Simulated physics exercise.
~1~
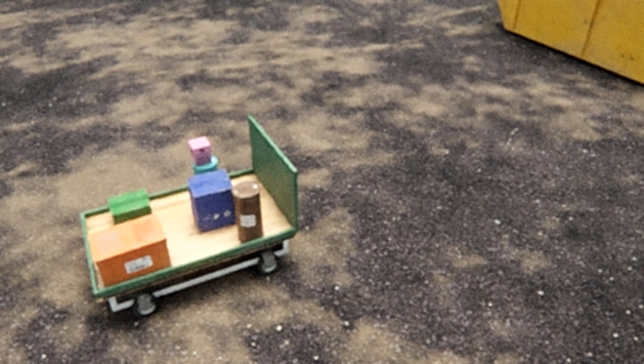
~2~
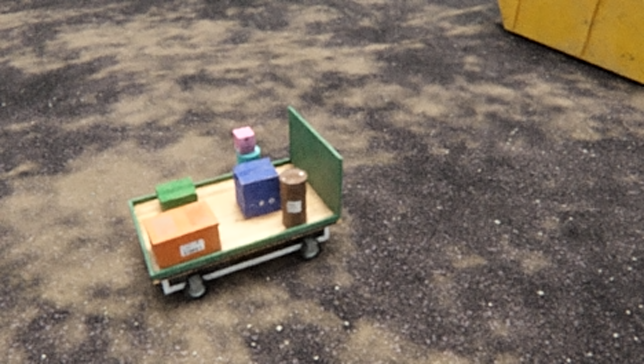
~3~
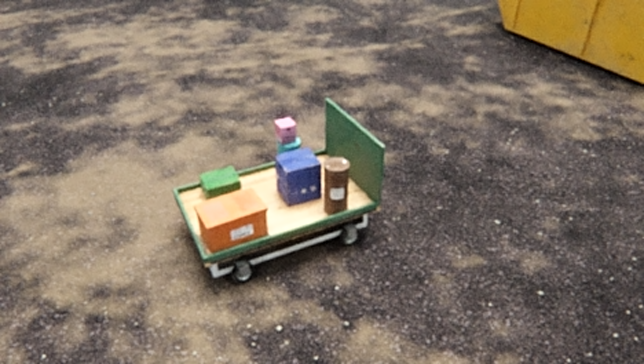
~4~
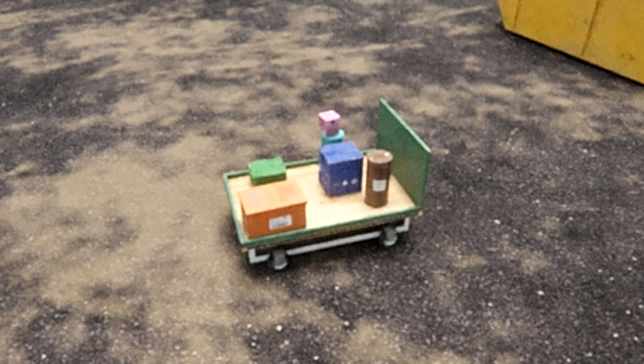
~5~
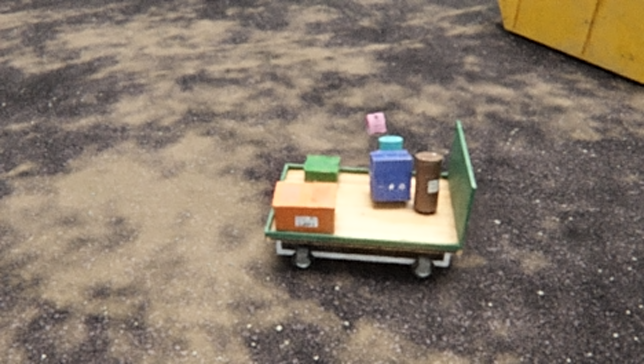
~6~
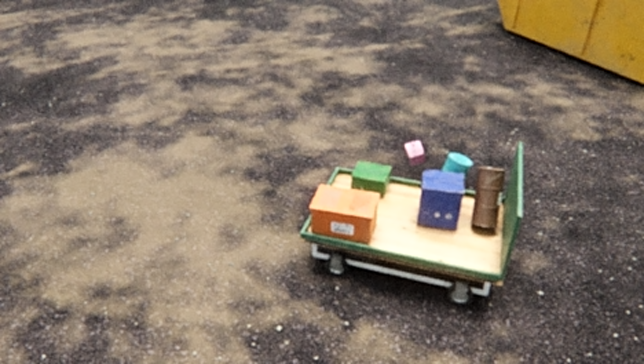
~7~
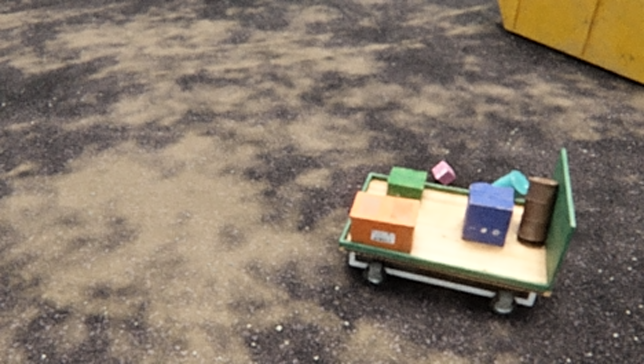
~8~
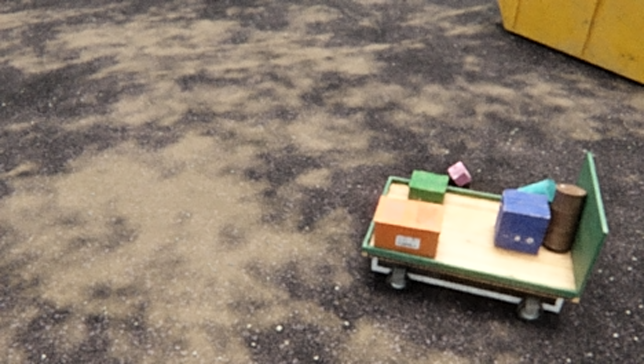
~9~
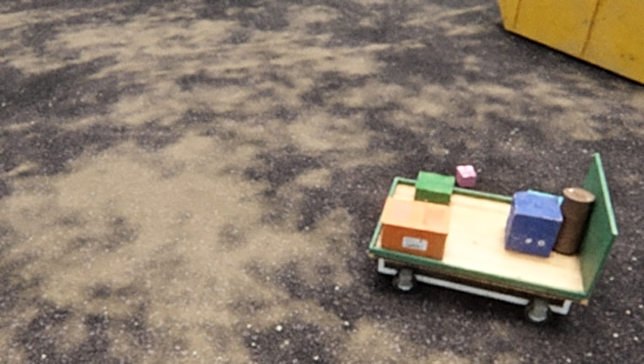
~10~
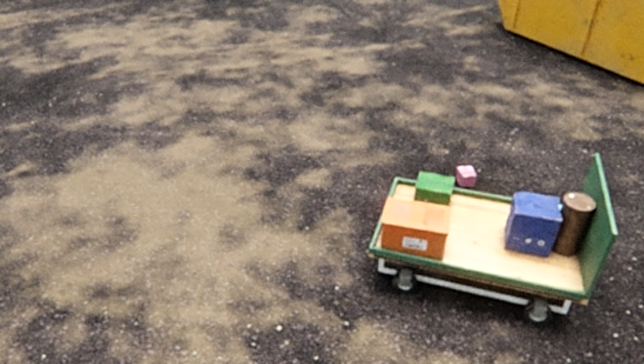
On dirt-patched asphalt, a turning cart sheds its pink box, topples a turquoise canister, and stops.
